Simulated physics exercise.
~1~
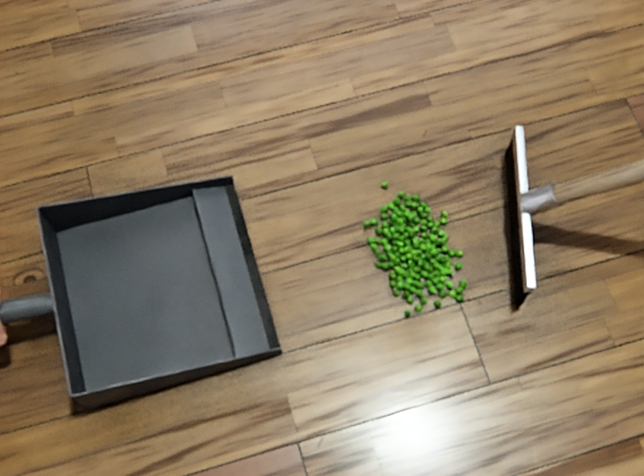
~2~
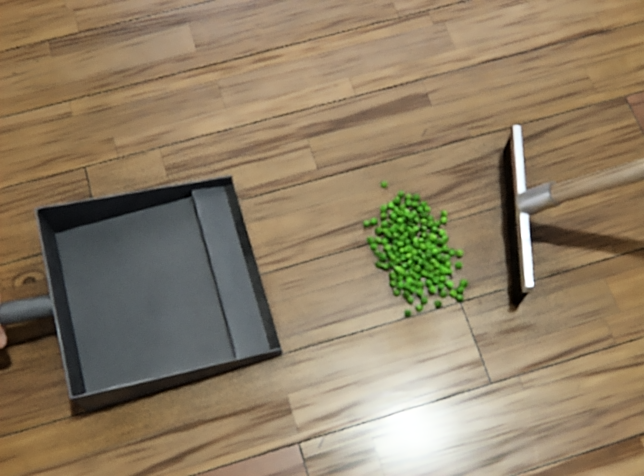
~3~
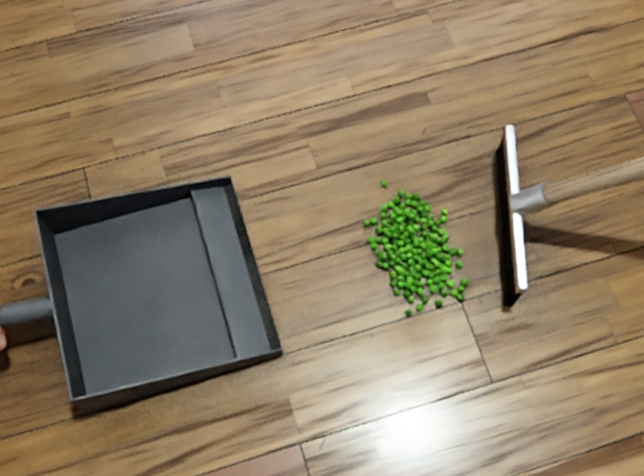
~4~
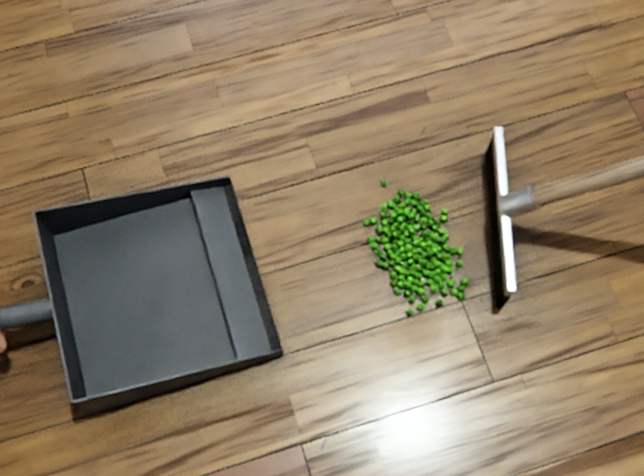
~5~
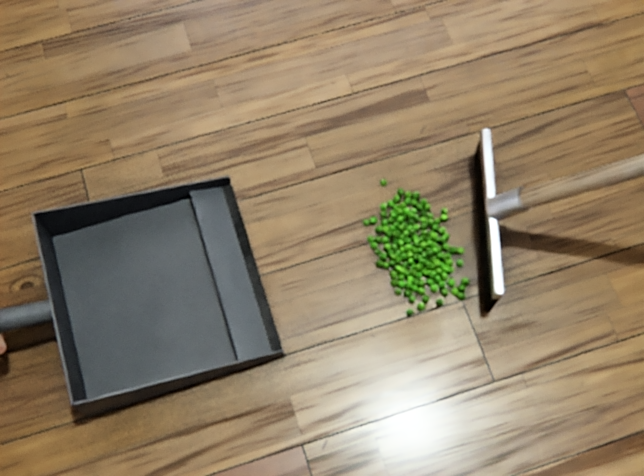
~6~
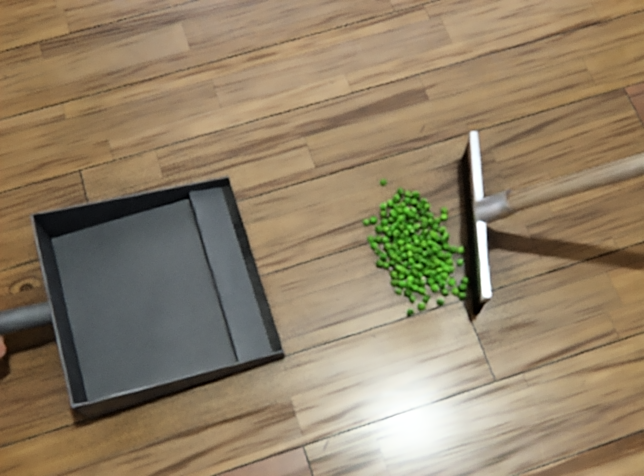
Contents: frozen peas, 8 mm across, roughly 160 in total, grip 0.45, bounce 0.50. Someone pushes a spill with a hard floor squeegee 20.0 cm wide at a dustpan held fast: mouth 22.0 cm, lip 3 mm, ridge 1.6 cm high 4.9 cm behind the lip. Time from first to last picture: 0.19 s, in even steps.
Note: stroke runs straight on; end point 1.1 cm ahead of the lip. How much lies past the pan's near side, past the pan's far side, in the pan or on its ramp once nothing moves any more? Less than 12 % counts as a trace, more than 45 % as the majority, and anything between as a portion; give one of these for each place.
Past the pan's near side - a trace, past the pan's far side - a trace, in the pan or on its ramp - a trace.
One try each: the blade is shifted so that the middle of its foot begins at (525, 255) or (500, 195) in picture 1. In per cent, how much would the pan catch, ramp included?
Estimates: 0 percent and 10 percent.
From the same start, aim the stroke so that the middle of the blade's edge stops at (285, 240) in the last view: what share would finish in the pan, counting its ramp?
Some 10 per cent.
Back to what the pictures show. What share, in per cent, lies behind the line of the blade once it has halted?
My guess is close to 5 per cent.
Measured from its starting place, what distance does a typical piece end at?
Median shift: Approx. 16 cm.
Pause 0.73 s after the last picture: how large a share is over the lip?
Over the lip so far: Approx. 5 %.
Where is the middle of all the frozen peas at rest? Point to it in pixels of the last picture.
Near (274, 269).
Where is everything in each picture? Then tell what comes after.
Blade from (529, 288) to (517, 134), moved 0.0 cm, 0 of the pieces shifted so far; middle of the pieces at (416, 245); pan at (148, 295), in the first picture.
Blade from (527, 287) to (515, 133), moved 0.3 cm, 0 of the pieces shifted so far; middle of the pieces at (416, 245), in the second picture.
Blade from (521, 289) to (508, 133), moved 1.1 cm, 0 of the pieces shifted so far; middle of the pieces at (416, 244), in the third picture.
Blade from (509, 291) to (497, 135), moved 2.5 cm, 0 of the pieces shifted so far; middle of the pieces at (417, 243), in the fourth picture.
Blade from (497, 294) to (484, 137), moved 4.0 cm, 0 of the pieces shifted so far; middle of the pieces at (417, 243), in the fifth picture.
Blade from (485, 297) to (472, 139), moved 5.5 cm, 0 of the pieces shifted so far; middle of the pieces at (417, 243); pan at (147, 301), in the sixth picture.
Then, 0.26 s after the last picture, middle of the blade 15 cm from the lip; 0 % over the lip, far side 0 %, near side 5 %.
Then, 0.44 s after the last picture, middle of the blade 8 cm from the lip; 0 % over the lip, far side 0 %, near side 5 %.
Then, 0.73 s after the last picture, middle of the blade 4 cm from the lip; 5 % over the lip, far side 5 %, near side 5 %.
In the end, near side 5 %, far side 5 %, pan 5 %, in front of the lip or behind the blade 90 %.
